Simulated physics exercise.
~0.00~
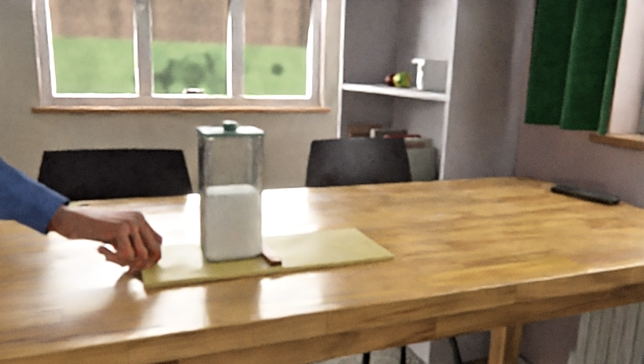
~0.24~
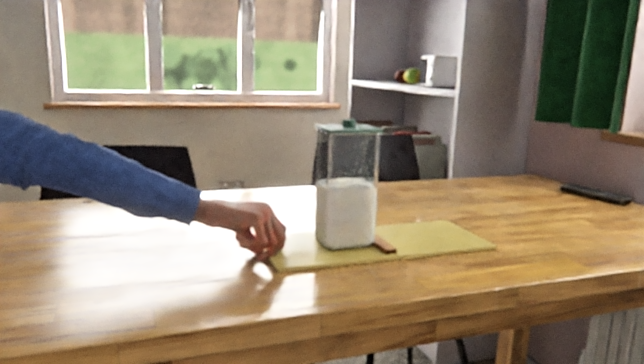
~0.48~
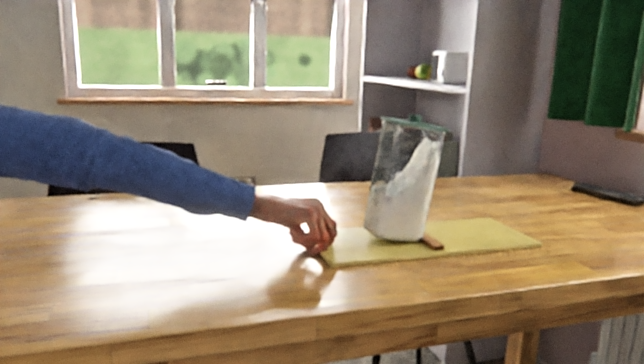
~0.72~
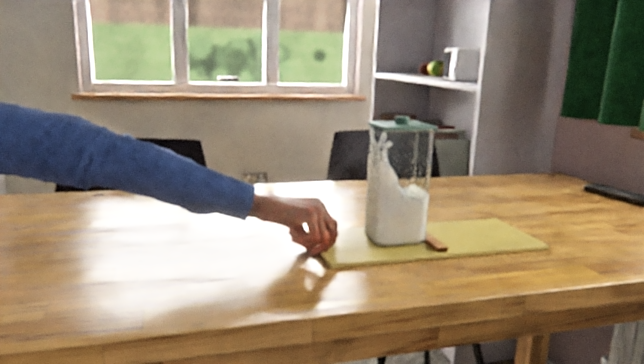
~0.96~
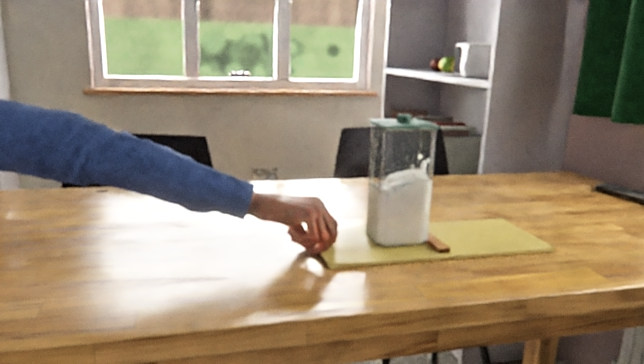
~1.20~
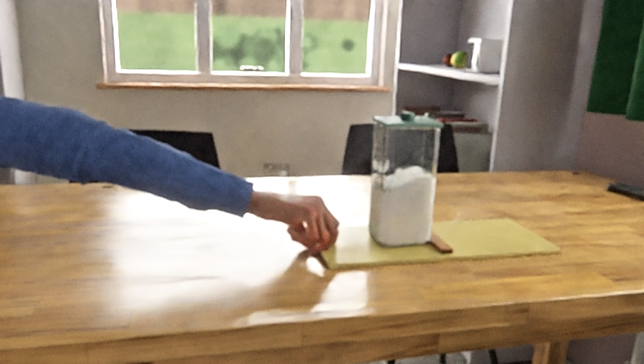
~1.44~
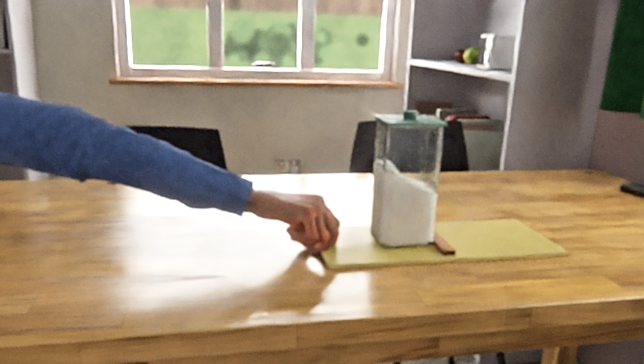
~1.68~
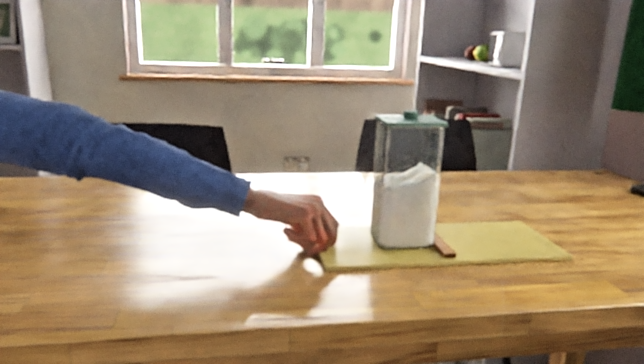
The video shows a hand sliding a yellowish board to the right across a wooden table, carrying a clear, lidded container of white liquid. As the board stops, the container tilts briefly and the liquid surges up its side, then the container settles upright, the liquid still slightly sloped.
